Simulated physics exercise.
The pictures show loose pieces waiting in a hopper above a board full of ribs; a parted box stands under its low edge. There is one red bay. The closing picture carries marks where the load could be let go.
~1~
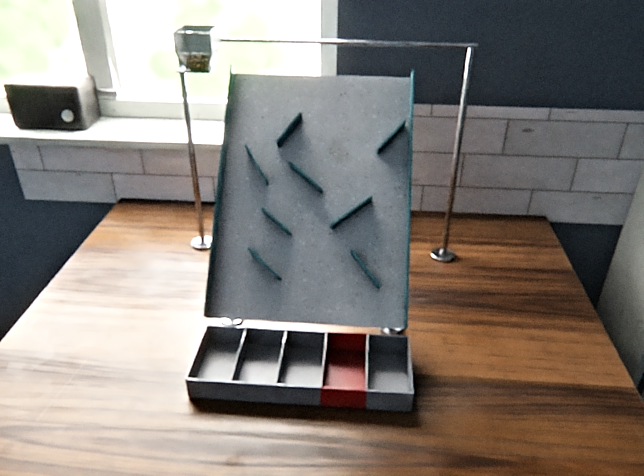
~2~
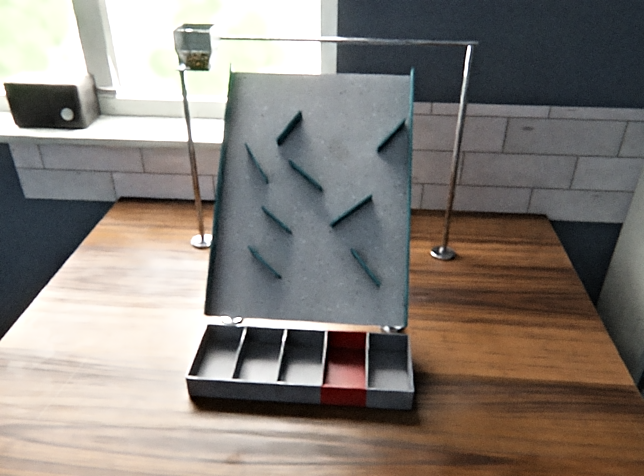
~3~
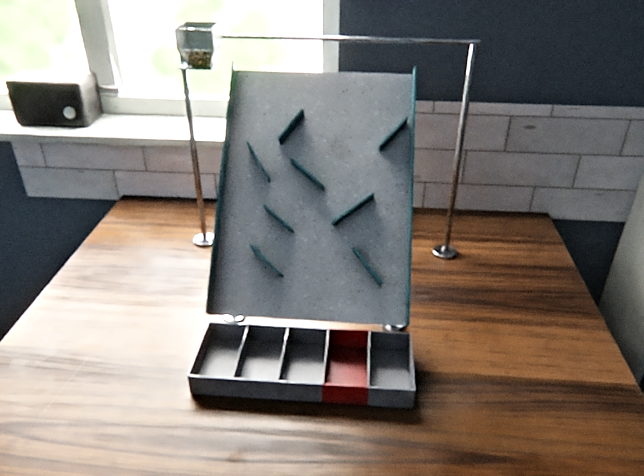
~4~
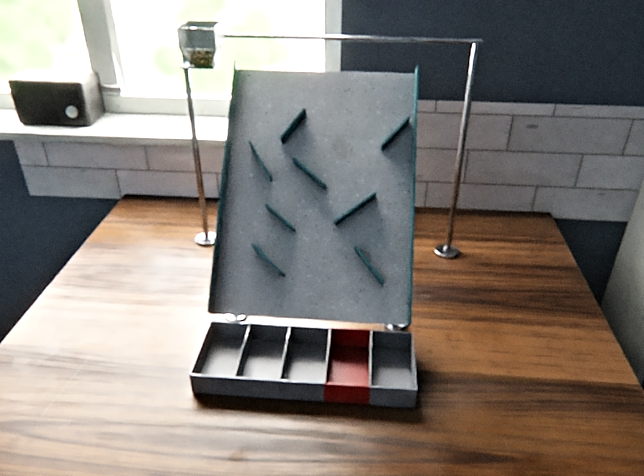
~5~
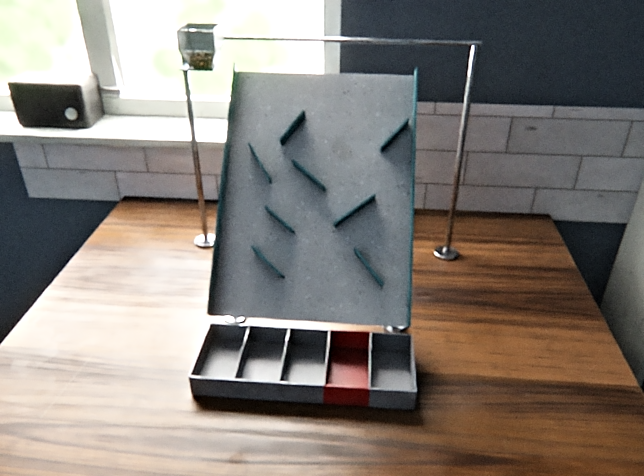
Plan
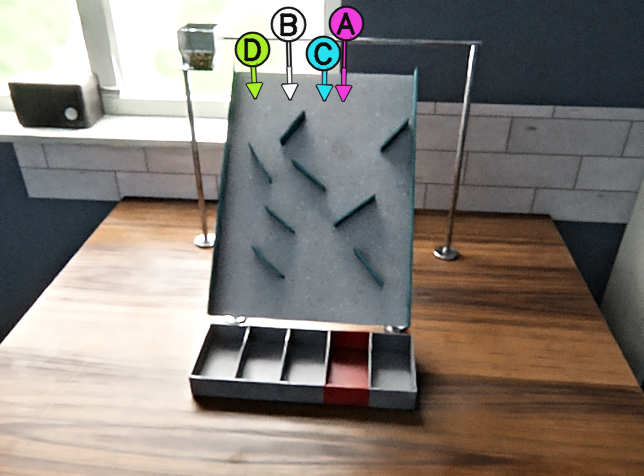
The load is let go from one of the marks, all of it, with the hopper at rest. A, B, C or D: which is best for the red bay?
The best mark is B.
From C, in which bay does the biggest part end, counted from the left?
The third from the left.
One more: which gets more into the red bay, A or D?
That is mark D.
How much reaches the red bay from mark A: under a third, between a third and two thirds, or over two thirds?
Mark A gives under a third.
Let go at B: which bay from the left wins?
The fourth from the left.
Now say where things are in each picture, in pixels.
In the first picture, hopper at (199, 60), chocolate balls, door shut.
In the second picture, ribs (276, 140) to (300, 111), (378, 147) to (405, 118), (245, 143) to (266, 179).
In the third picture, ribs (291, 159) to (324, 186), (264, 205) to (291, 229), (333, 222) to (374, 193).
In the fourth picture, ribs (251, 244) to (283, 274), (355, 246) to (384, 283).
In the fifth picture, red bay at (346, 395), number 4 of 5 from the left.
On the marked copy, mark A meets the board at (343, 95); mark B meets the board at (290, 93); mark C meets the board at (324, 94); mark D meets the board at (254, 92).
Choosing A, none in the red bay, nearly all in other bays, a small part outside the box.
Choosing B, about two thirds in the red bay, about a quarter in other bays, a small part outside the box.
Choosing C, none in the red bay, nearly all in other bays, a small part outside the box.
Choosing D, about a quarter in the red bay, about half in other bays, about a third outside the box.
